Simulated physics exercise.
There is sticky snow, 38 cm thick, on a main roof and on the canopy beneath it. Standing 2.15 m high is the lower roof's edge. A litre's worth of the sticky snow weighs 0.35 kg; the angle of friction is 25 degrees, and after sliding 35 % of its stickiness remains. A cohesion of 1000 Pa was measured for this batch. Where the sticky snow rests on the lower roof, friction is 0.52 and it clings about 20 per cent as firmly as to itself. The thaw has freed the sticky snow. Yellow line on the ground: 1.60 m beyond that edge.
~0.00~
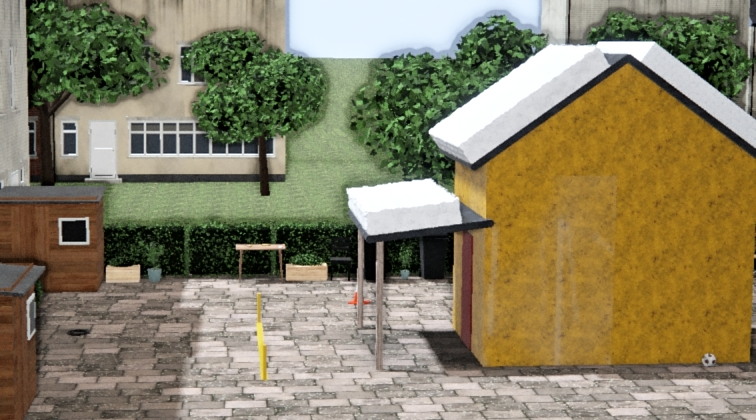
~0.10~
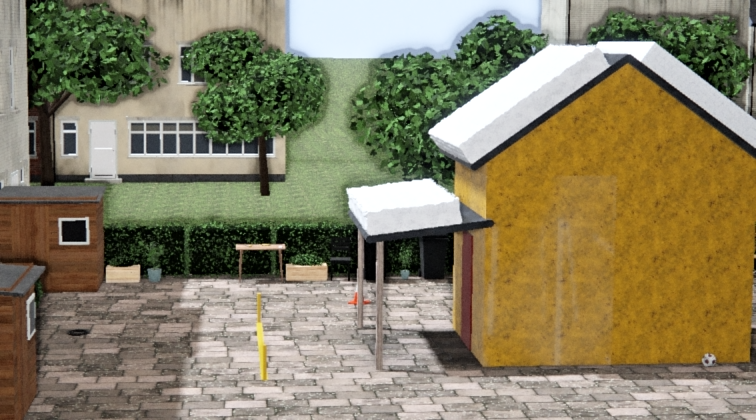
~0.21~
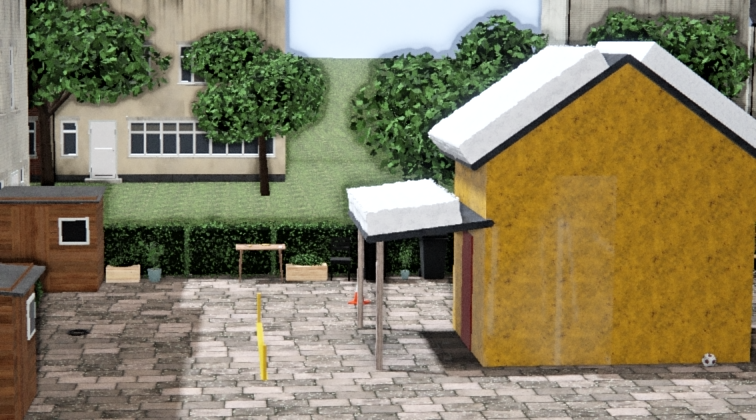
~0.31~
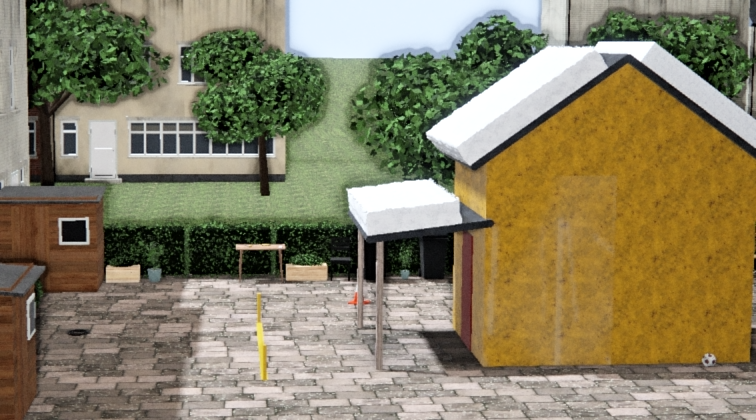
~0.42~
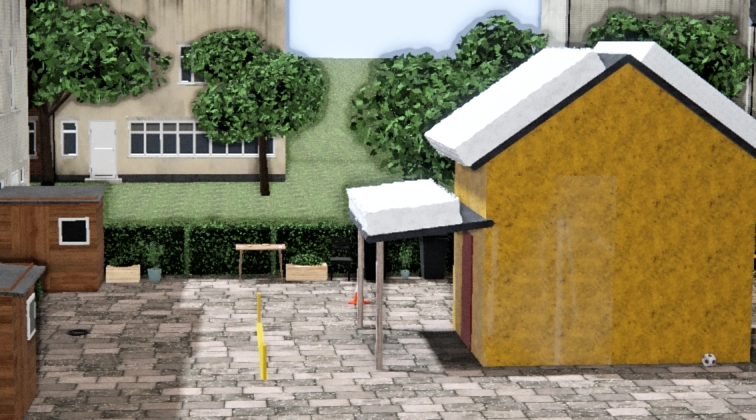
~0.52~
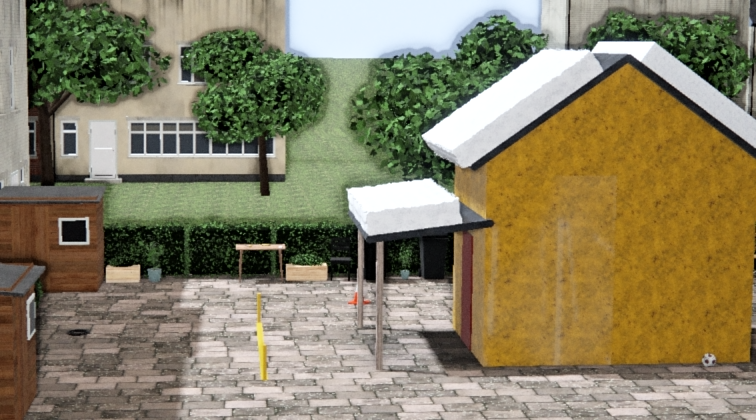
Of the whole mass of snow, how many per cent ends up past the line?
0 %.
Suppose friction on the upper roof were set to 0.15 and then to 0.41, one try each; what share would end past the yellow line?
It would be 16 % the first time and 3 % the second.
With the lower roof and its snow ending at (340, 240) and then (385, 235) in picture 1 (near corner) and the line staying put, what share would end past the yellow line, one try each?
Respectively 0 % and 0 %.
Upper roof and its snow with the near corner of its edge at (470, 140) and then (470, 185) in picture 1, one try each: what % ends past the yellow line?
2 %, then 0 %.
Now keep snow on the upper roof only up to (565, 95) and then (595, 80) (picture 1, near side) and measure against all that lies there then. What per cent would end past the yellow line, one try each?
It would be around 0 percent and then around 0 percent.
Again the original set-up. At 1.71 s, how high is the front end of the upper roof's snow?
Somewhere around 2.8 metres, I'd say.
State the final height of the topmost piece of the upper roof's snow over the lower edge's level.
I'd put it at around 1.8 m up.
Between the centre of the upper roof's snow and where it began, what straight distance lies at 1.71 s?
Some 1.4 m.
After 1.07 s, none is below the lower edge and 0 % is past the line.
After 1.71 s, none is below the lower edge and 0 % is past the line.
After 2.36 s, none is below the lower edge and 0 % is past the line.
After 3.00 s, none is below the lower edge and 0 % is past the line.
After 3.50 s, none is below the lower edge and 0 % is past the line.
